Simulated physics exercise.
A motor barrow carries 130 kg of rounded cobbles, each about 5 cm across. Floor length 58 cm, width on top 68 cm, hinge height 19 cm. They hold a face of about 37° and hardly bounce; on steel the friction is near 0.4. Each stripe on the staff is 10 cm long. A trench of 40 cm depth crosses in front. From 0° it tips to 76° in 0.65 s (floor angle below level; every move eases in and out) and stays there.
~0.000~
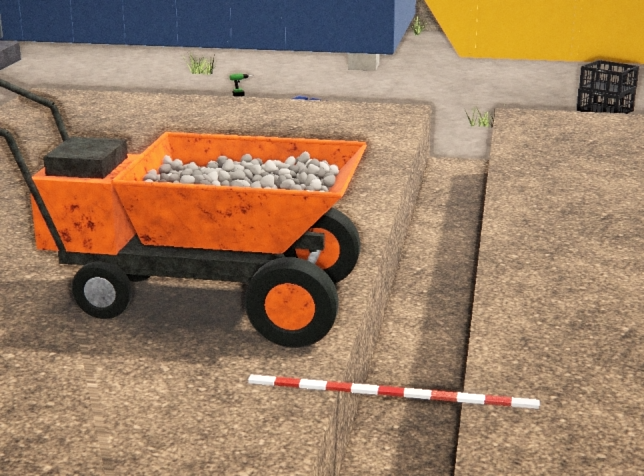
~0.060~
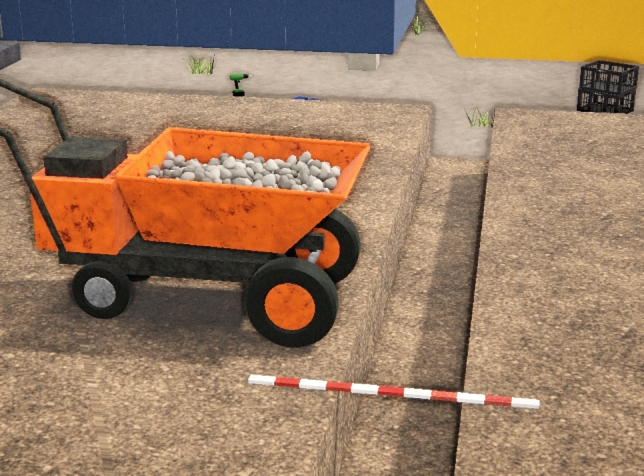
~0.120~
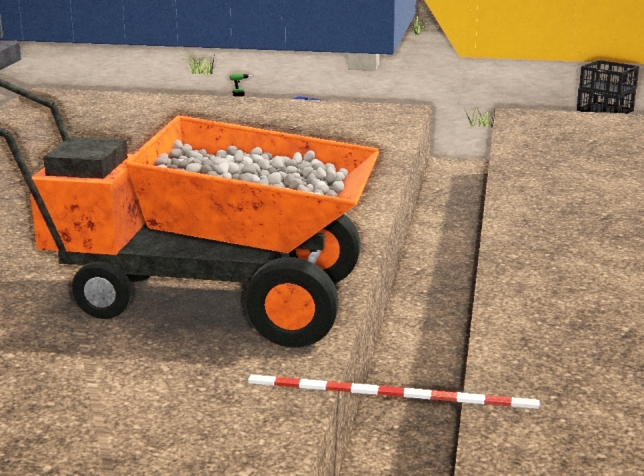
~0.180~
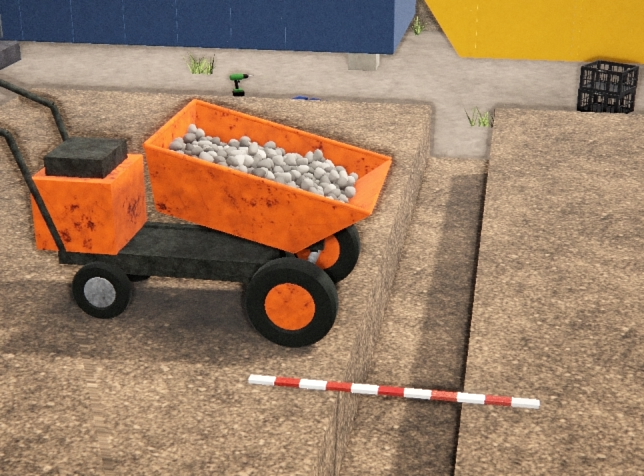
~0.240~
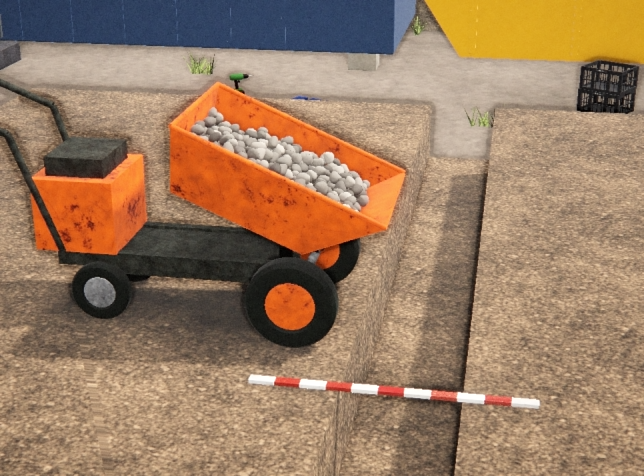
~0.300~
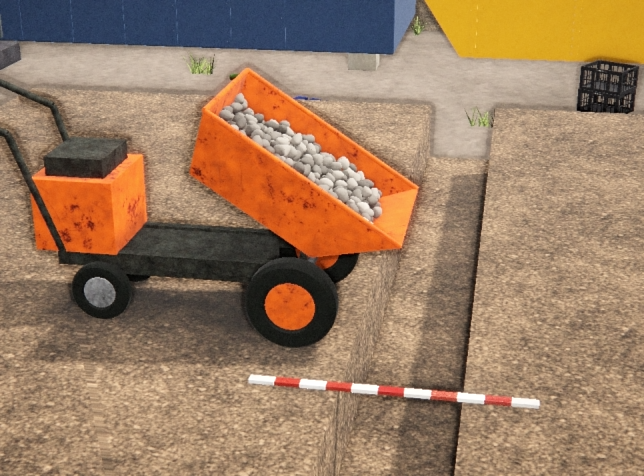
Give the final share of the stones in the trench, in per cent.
Close to 46 in a hundred.
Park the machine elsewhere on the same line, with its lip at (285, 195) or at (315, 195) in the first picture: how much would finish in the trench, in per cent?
Near 90 per cent from the first place, 75 from the second.
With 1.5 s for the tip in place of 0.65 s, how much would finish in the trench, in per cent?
In that case some 60 per cent.
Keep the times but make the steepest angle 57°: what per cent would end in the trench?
In that case some 40 per cent.
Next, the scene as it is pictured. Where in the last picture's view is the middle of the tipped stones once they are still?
Near (488, 324).
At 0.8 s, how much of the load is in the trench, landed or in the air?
About 15 per cent by then.
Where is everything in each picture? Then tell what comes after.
In the first picture, the skip is at 0°, its lip at (341, 196); the top of the load is at (275, 167).
The second picture shows lip at (345, 198), floor tilted 2°, highest stones at (264, 165); the stones move at 0.4 m/s on average.
The third picture shows lip at (355, 203), floor tilted 7°, highest stones at (212, 157); the stones move at 0.9 m/s on average.
In the fourth picture, the skip is at 14°, its lip at (370, 213); the top of the load is at (206, 144); the stones move at 1.2 m/s on average.
In the fifth picture, the skip is at 23°, its lip at (386, 228); the top of the load is at (213, 125); the stones move at 1.4 m/s on average.
The sixth picture shows lip at (401, 247), floor tilted 34°, highest stones at (238, 111); the stones move at 1.5 m/s on average.
After 0.5 s the floor is at 64°; 100 % in the skip; the foremost stones are at (420, 275).
After 0.8 s the floor is at 76°; 67 % in the skip, 16 % in the trench, 17 % past the trench; the foremost stones are at (514, 327).
After 1.1 s the floor is at 76°; 5 % in the skip, 41 % in the trench, 54 % past the trench; the foremost stones are past the picture's edge.
After 3.0 s the floor is at 76°; 0 % in the skip, 46 % in the trench, 54 % past the trench; the foremost stones are past the picture's edge.
